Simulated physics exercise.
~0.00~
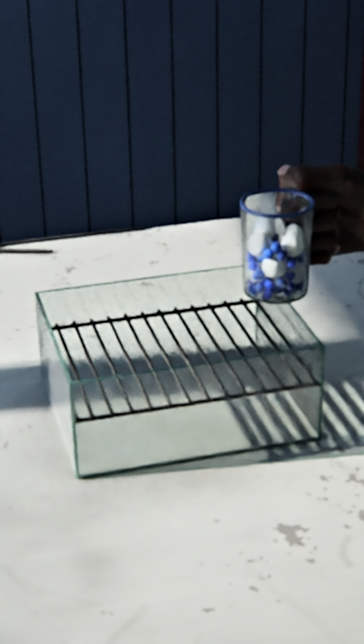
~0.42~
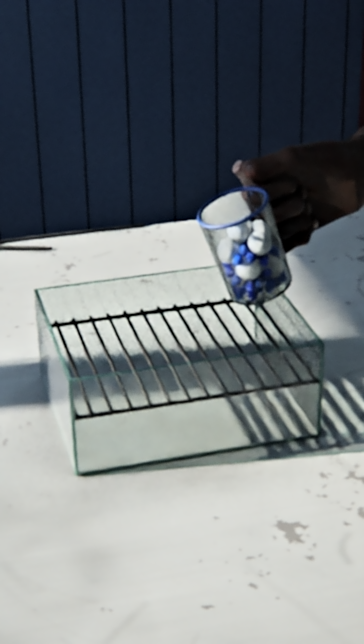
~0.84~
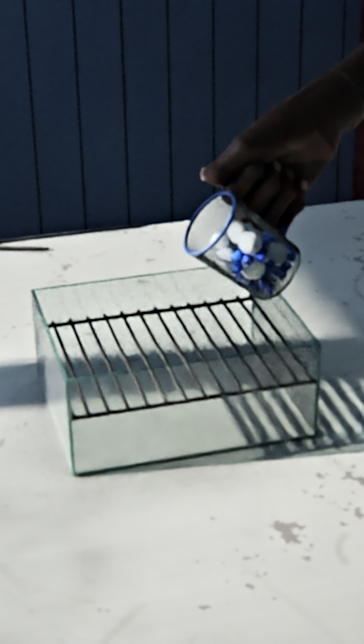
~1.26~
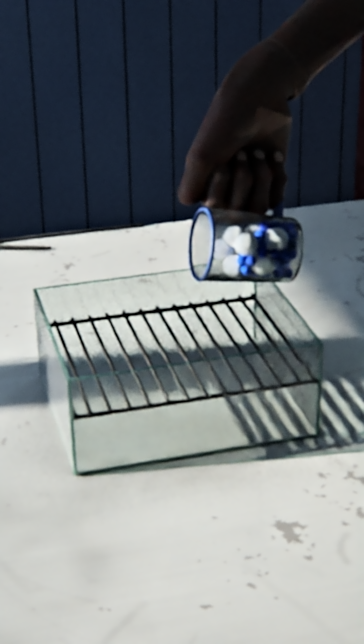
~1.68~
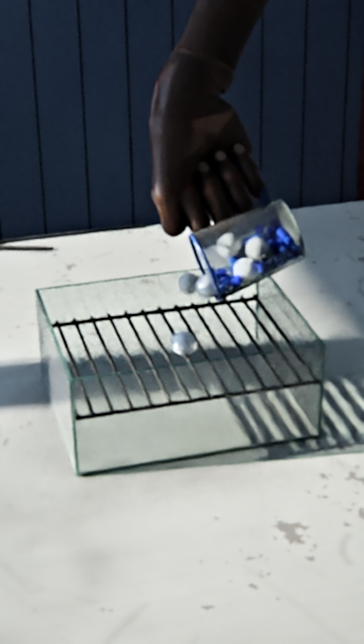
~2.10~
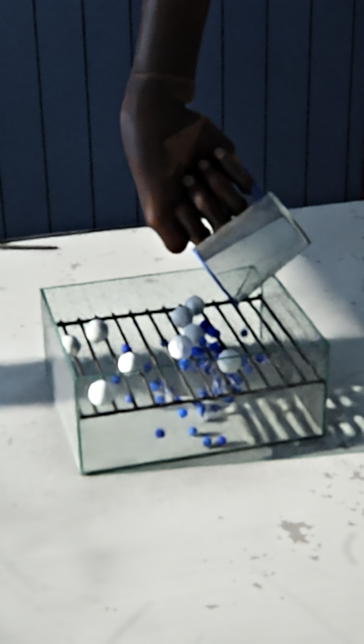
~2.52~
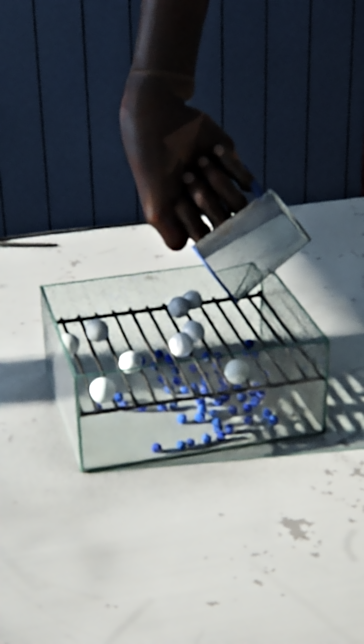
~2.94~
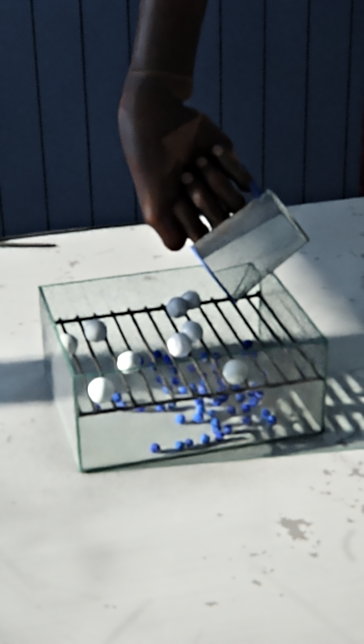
A hand tips a cup over a rack; white balls stay, blue ones drop through.
